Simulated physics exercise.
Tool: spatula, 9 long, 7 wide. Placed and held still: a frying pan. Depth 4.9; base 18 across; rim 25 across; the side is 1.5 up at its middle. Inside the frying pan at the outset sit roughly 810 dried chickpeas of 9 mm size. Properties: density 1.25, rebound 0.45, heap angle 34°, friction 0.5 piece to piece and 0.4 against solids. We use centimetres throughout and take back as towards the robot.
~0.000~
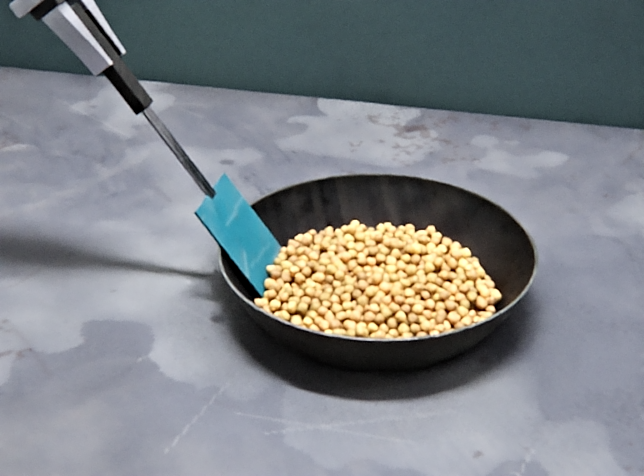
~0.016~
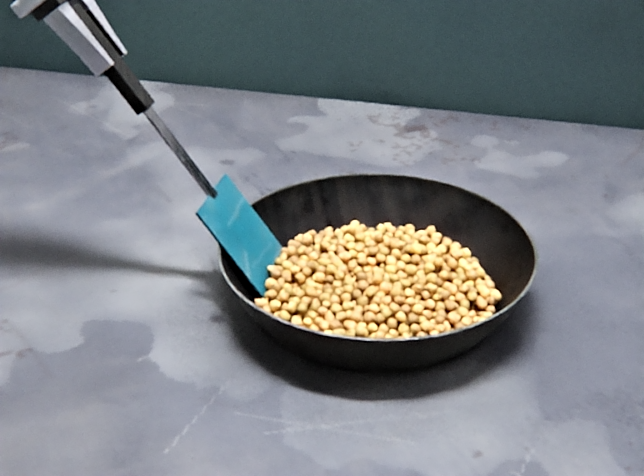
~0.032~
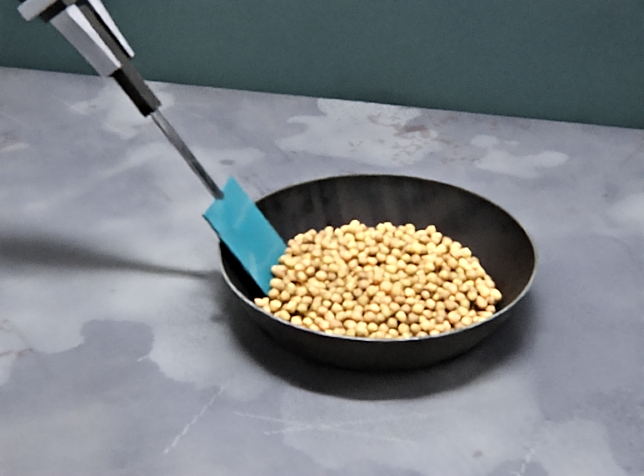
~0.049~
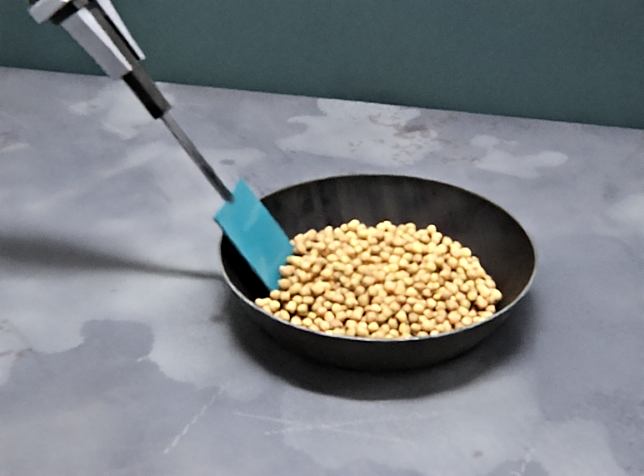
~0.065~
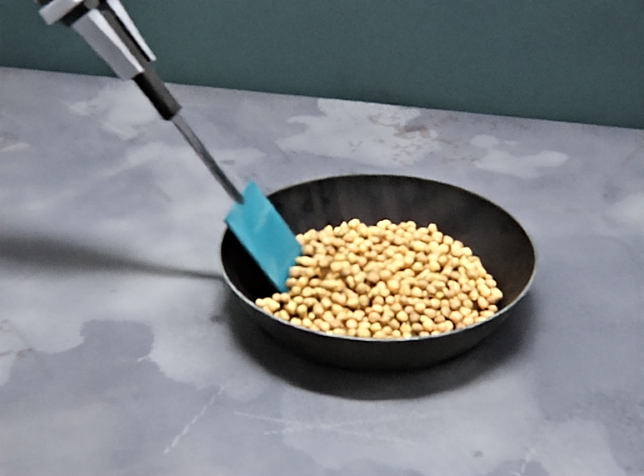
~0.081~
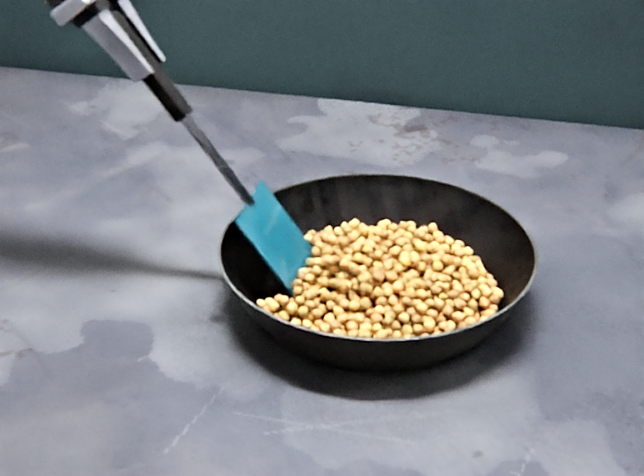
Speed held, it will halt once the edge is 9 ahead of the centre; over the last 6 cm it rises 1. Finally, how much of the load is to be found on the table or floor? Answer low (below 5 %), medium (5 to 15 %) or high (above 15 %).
Medium.
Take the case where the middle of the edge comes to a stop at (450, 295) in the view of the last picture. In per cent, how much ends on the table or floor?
Around 0 percent ends on the table or floor.
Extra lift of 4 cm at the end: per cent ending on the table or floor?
You'd expect near 5 percent of it there.
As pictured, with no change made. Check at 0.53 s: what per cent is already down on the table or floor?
I'd put it at around 6 per cent.
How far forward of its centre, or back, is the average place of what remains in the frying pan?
It sits near 4.0 centimetres ahead of centre.
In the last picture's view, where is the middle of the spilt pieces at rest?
Near pixel (584, 321).
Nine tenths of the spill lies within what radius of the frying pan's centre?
Roughly 25 cm.
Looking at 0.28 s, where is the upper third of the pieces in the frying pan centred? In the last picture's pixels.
It is centred at about (465, 277).
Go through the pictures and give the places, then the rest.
In the first picture, the spatula top edge at (210, 192), sloping 54°; upper third of the load around (375, 279), from x 260 to 495, top at y 225; 812 in the frying pan.
In the second picture, the spatula top edge at (211, 193), sloping 54°; upper third of the load around (375, 279), from x 260 to 495, top at y 225.
In the third picture, the spatula top edge at (218, 195), sloping 54°; upper third of the load around (370, 280), from x 260 to 495, top at y 225.
In the fourth picture, the spatula top edge at (228, 198), sloping 54°; upper third of the load around (368, 278), from x 260 to 495, top at y 225.
In the fifth picture, the spatula top edge at (238, 199), sloping 54°; upper third of the load around (374, 276), from x 260 to 495, top at y 225.
In the sixth picture, the spatula top edge at (248, 200), sloping 54°; upper third of the load around (379, 278), from x 260 to 500, top at y 225; 812 in the frying pan.
After 0.18 s, sloping 54°, highest piece 5 above the table; 812 in the frying pan.
After 0.28 s, sloping 54°, highest piece 5 above the table; 812 in the frying pan.
After 0.53 s, sloping 54°, highest piece 6 above the table; 757 in the frying pan, 45 on the table or floor, 10 on the blade or in flight.
After 1.58 s, sloping 54°, highest piece 6 above the table; 755 in the frying pan, 57 on the table or floor.
In the end, 755 in the frying pan, 57 on the table or floor. That is 7 % on the table or floor.
